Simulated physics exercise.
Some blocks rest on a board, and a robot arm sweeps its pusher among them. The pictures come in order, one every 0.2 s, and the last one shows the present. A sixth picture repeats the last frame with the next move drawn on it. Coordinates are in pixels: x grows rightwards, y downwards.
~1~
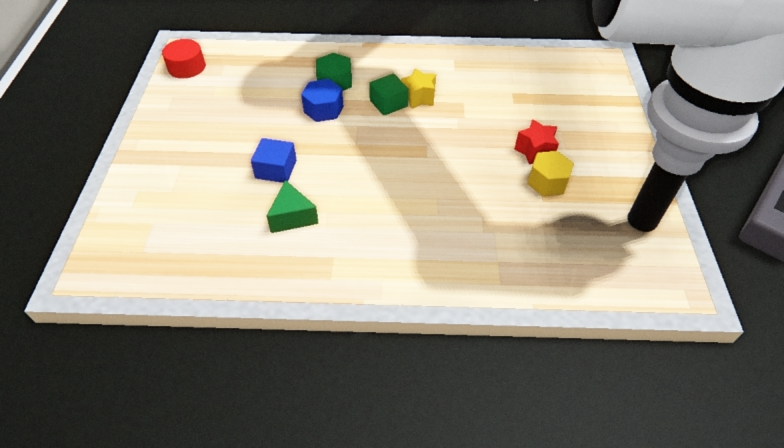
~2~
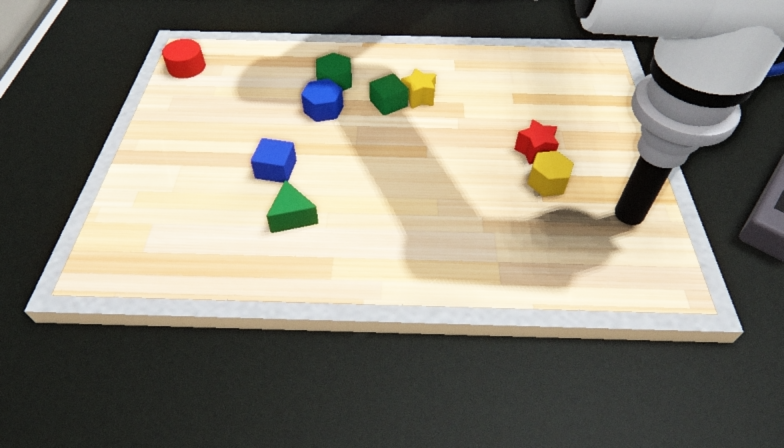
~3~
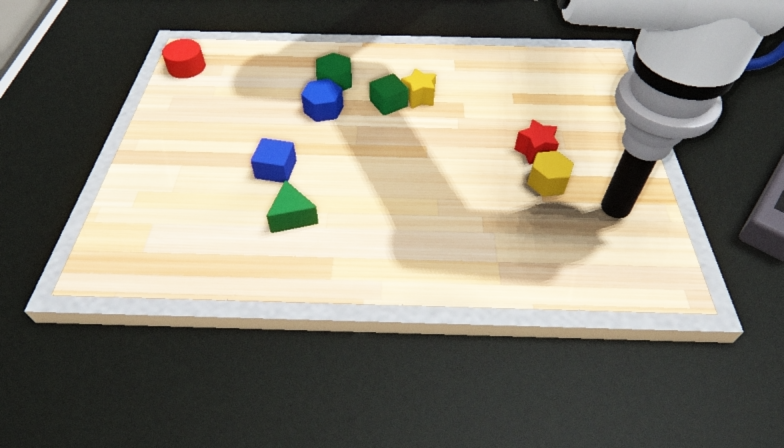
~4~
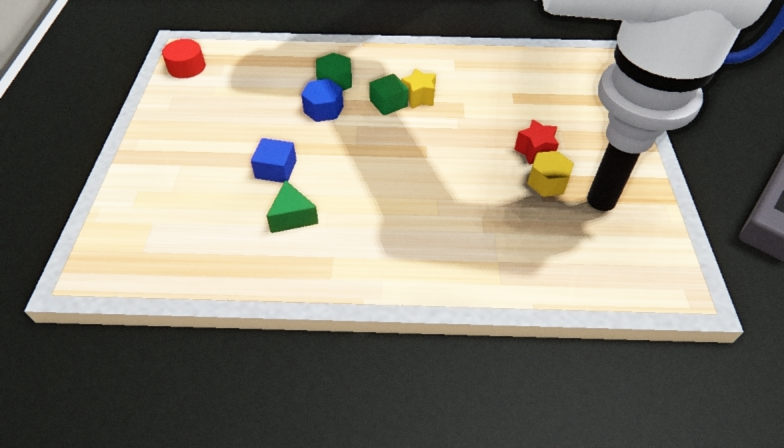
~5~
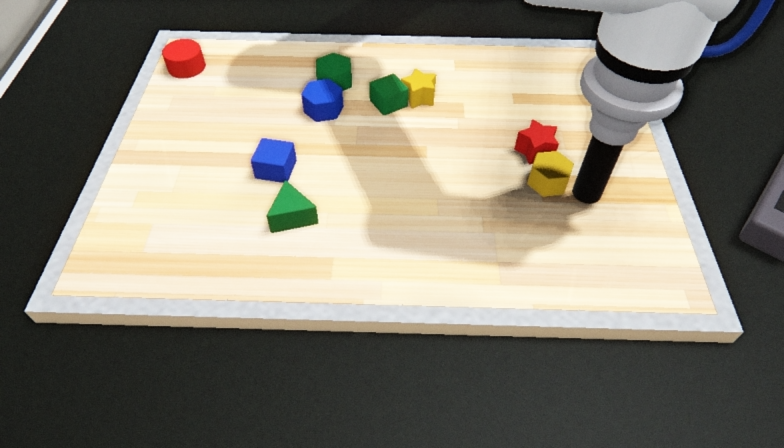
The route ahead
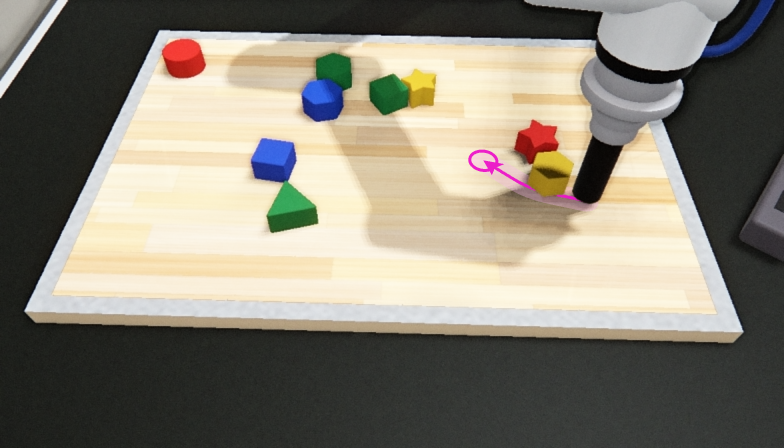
The clip opens on a pale wooden board scattered with colourful blocks, a robot arm's black pusher standing near the right edge. The arm slides the pusher steadily leftward and slightly toward the back of the board, ending just right of the yellow hexagon, while all the blocks stay still.
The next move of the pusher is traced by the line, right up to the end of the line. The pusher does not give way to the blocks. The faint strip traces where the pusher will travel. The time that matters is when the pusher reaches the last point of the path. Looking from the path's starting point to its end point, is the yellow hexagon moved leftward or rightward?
To the path's right.
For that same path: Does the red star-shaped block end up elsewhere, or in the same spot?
It travels a centimetre or more.
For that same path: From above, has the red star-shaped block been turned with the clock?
Yes - that is the case.
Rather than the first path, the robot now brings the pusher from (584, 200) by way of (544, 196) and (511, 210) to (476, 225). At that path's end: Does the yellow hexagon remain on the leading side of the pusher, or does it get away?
It slips out to the side or back.
The drawn path runs from (584, 200) via (546, 192) and (512, 178), ending at (483, 161).
On the path given first. One third of the way, pusher (548, 185); red star-shaped block (538, 129), turned 25° clockwise; yellow hexagon (529, 154), turned 30° clockwise.
Two thirds of the way, pusher (514, 171); red star-shaped block (536, 126), turned 55° clockwise; yellow hexagon (504, 138), turned 60° clockwise.
At the end, pusher (485, 153); red star-shaped block (536, 126), turned 55° clockwise; yellow hexagon (491, 121), turned 85° clockwise.
